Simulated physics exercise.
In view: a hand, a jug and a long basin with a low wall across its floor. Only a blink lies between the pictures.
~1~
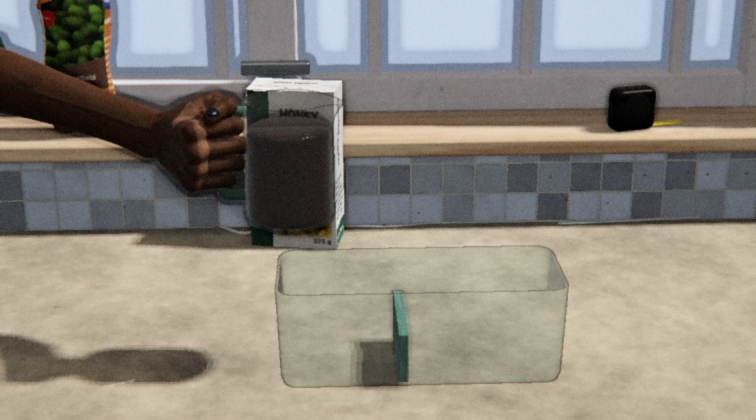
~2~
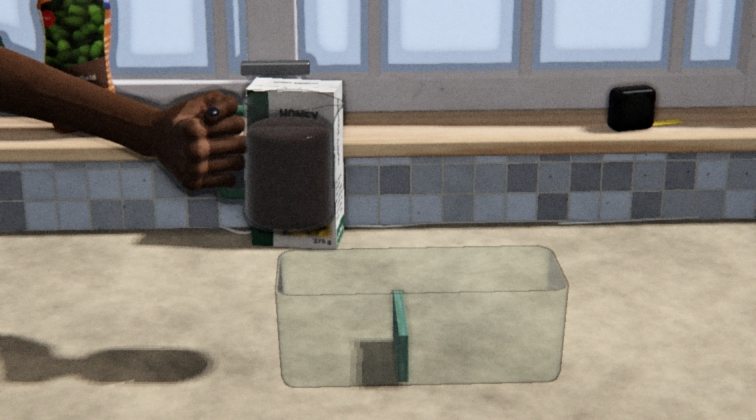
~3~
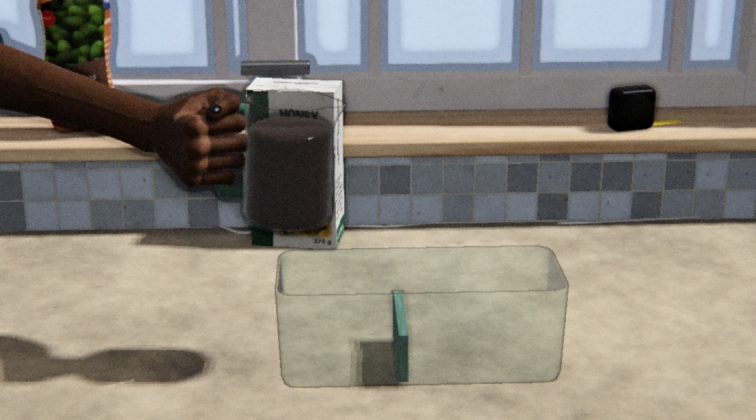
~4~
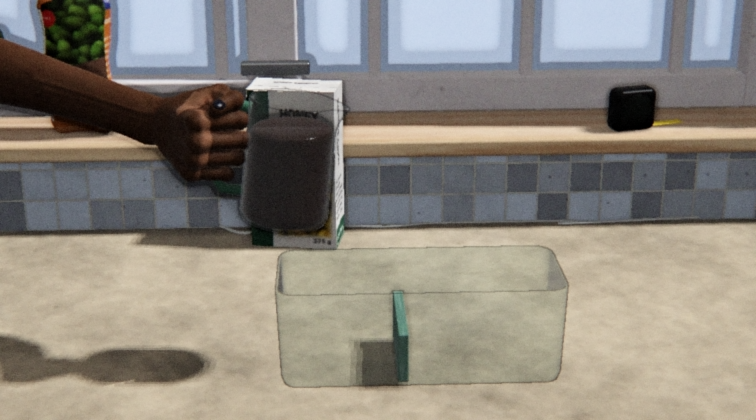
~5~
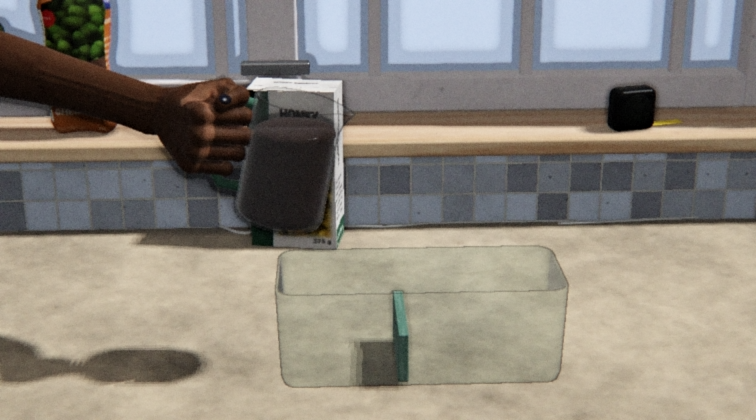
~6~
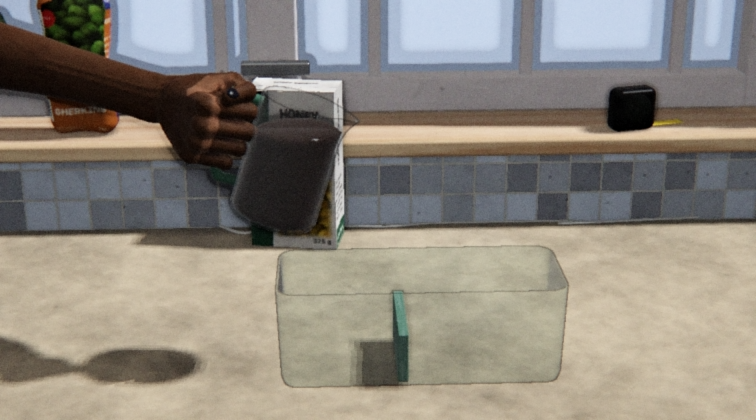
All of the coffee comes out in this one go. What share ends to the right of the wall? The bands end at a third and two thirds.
In the end more than two thirds is right of the wall.
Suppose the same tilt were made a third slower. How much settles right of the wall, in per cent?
Roughly 80 in a hundred.
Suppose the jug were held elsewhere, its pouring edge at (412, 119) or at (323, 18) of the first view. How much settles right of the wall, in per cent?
The first gives 95 %, the second 90 %.
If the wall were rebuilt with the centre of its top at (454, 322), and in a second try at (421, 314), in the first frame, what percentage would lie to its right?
In turn 0 and 35 in a hundred.
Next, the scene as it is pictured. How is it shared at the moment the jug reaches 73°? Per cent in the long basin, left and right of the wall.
Some 0 per cent left and 0 right.
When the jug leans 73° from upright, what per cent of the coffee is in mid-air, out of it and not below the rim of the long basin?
About 10 per cent.
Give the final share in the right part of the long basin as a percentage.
Roughly 85 in a hundred.
A moment on, the jug is tipped part way and 88 per cent is still to pour, 0 is left of the wall and 1 right of it.
Next, the jug is tipped right over and 38 per cent is still to pour, 1 is left of the wall and 40 right of it.
Then the jug is tipped right over and 7 per cent is still to pour, 9 is left of the wall and 79 right of it.
Later the jug is tipped right over and 1 per cent is still to pour, 16 is left of the wall and 83 right of it.
In the end 17 per cent lies left of the wall, 83 right of it and 1 outside.
